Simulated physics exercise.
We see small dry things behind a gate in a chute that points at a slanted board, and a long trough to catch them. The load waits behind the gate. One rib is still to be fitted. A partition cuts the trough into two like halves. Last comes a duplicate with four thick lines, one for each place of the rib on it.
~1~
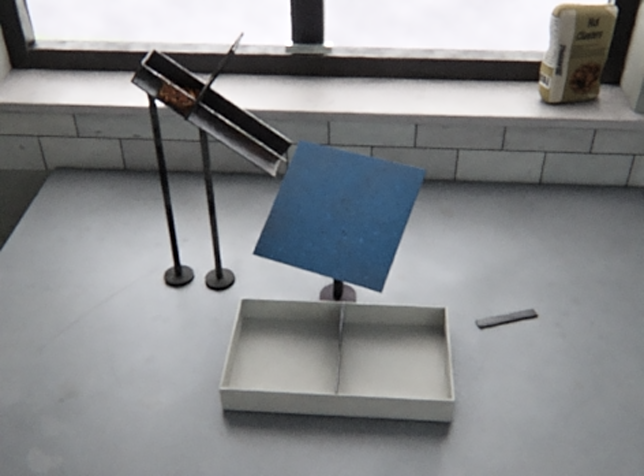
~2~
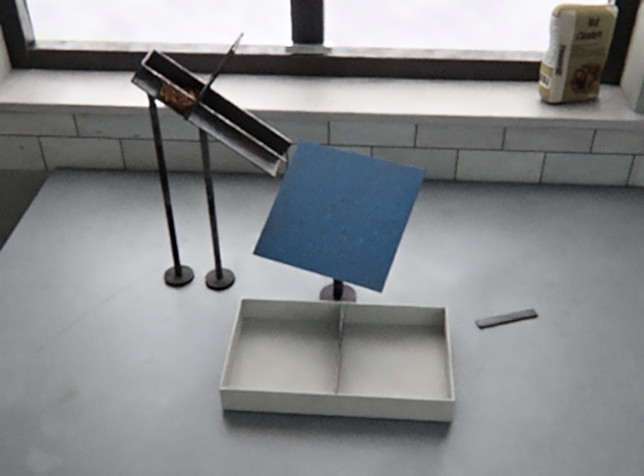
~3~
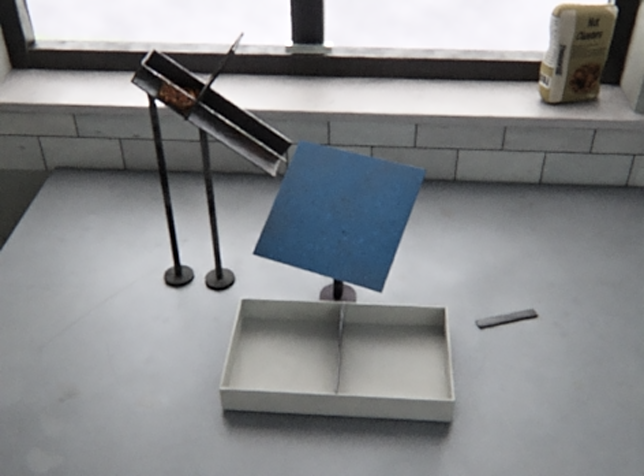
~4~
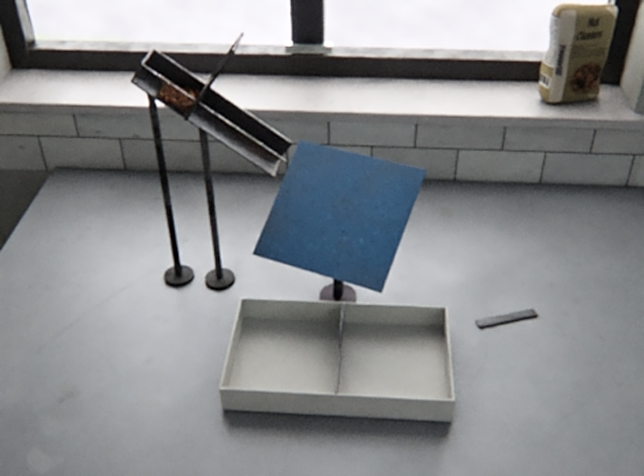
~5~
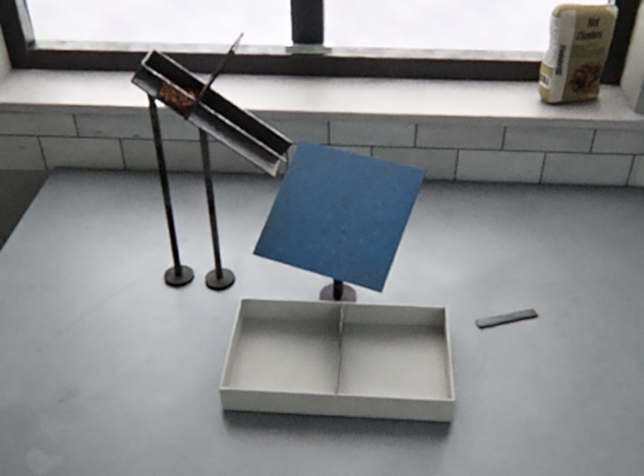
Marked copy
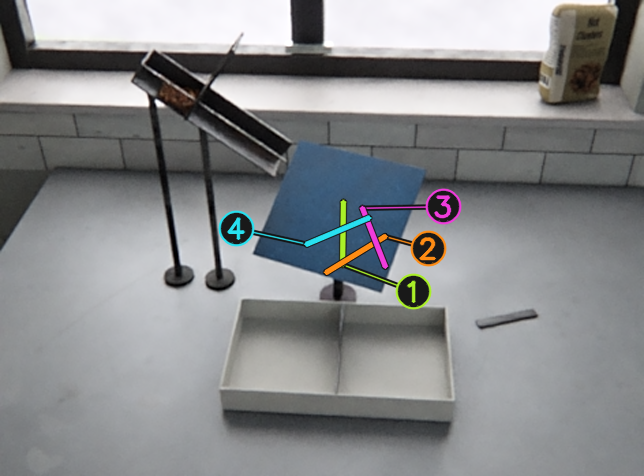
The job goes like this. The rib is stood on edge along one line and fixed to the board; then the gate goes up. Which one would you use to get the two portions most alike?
It is 3.
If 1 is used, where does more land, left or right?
Left.
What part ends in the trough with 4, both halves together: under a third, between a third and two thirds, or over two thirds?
Over two thirds.
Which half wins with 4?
The left half.
On the marked copy, line 1 from (343, 202) to (342, 264); line 2 from (385, 236) to (326, 272); line 3 from (362, 208) to (385, 266); line 4 from (368, 218) to (306, 244).
With 1, of what is caught, most in the left half, a small part in the right.
With 2, of what is caught, all in the left half, none in the right.
With 3, of what is caught, about a third in the left half, about two thirds in the right.
With 4, of what is caught, nearly all in the left half, a stray few in the right.
